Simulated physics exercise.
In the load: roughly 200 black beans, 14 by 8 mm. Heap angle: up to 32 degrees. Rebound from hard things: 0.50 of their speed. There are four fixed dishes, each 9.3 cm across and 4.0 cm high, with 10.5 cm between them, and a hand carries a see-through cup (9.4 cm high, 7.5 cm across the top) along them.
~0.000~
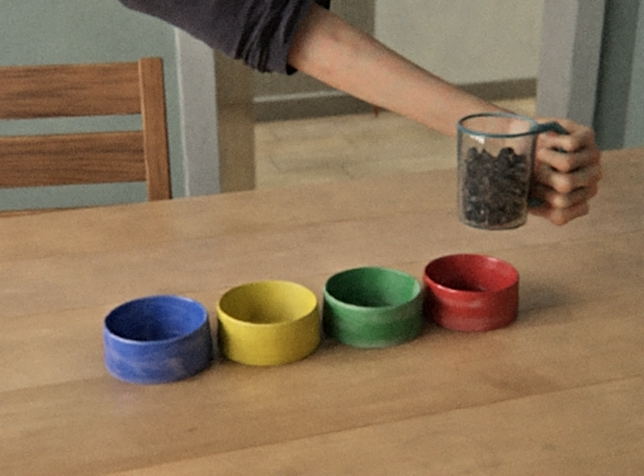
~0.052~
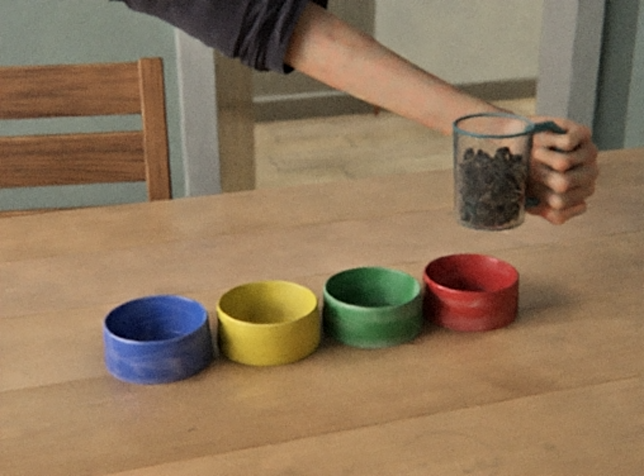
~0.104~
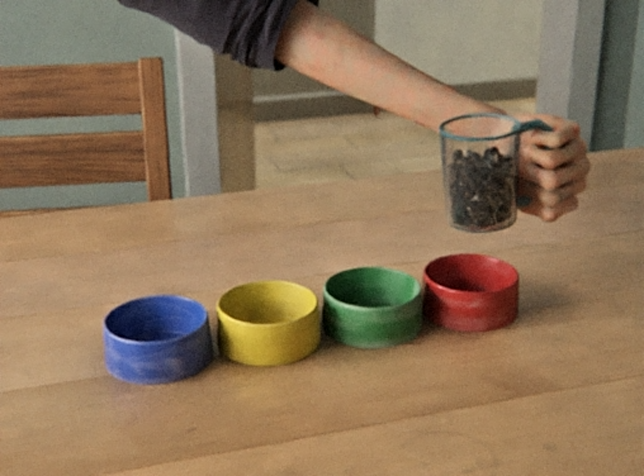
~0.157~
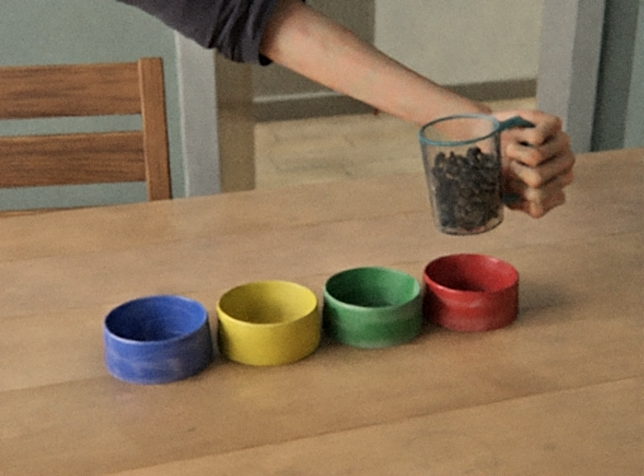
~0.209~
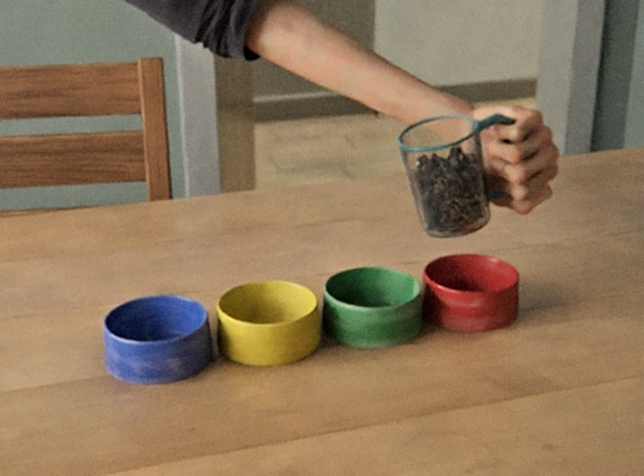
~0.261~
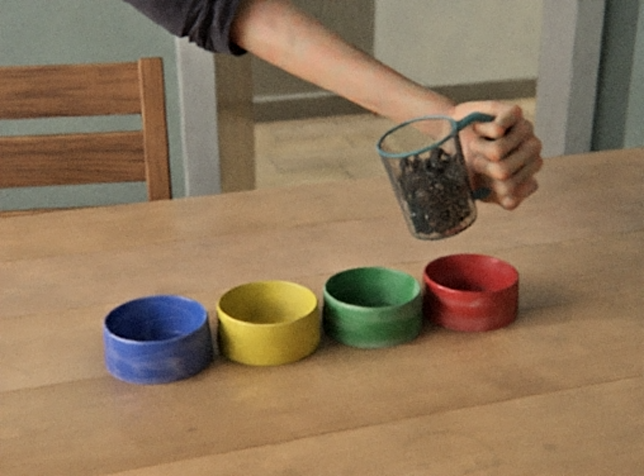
In the video, a hand holding a clear cup partly filled with small dark pieces moves it leftward above a wooden table, gradually tilting it to the left, while blue, yellow, green and red dishes sit still in a row below.
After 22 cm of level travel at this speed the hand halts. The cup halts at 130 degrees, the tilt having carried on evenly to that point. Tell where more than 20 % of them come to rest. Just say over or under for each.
Going through them: Red dish comes out under, blue dish comes out under, green dish comes out under, yellow dish comes out over, counter comes out over.
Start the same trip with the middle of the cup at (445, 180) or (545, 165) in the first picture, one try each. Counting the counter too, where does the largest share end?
First try: Blue; second try: Yellow.
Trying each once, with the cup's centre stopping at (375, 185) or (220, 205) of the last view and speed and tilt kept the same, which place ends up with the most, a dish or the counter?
The biggest share goes to counter first, then to blue.
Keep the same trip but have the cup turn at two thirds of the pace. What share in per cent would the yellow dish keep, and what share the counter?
Yellow 50; counter 30.
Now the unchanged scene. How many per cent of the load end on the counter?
Roughly 30 per cent.
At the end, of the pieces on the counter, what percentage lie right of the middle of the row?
About 0 percent.
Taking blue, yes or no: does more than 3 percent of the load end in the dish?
For blue, correct.
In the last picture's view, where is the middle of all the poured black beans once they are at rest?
Centre at rest, approx.: (243, 335) px.
After 0.81 s, tilt 71 degrees; cup holds 100 %.
After 1.18 s, tilt 106 degrees; cup holds 95 %.
Then, at 1.64 s, tilt 130 degrees; cup holds 0 %, blue 10 %, yellow 60 %.
At rest (3.1 s), red 0 %, blue 10 %, green 0 %, yellow 60 %, counter 30 %.
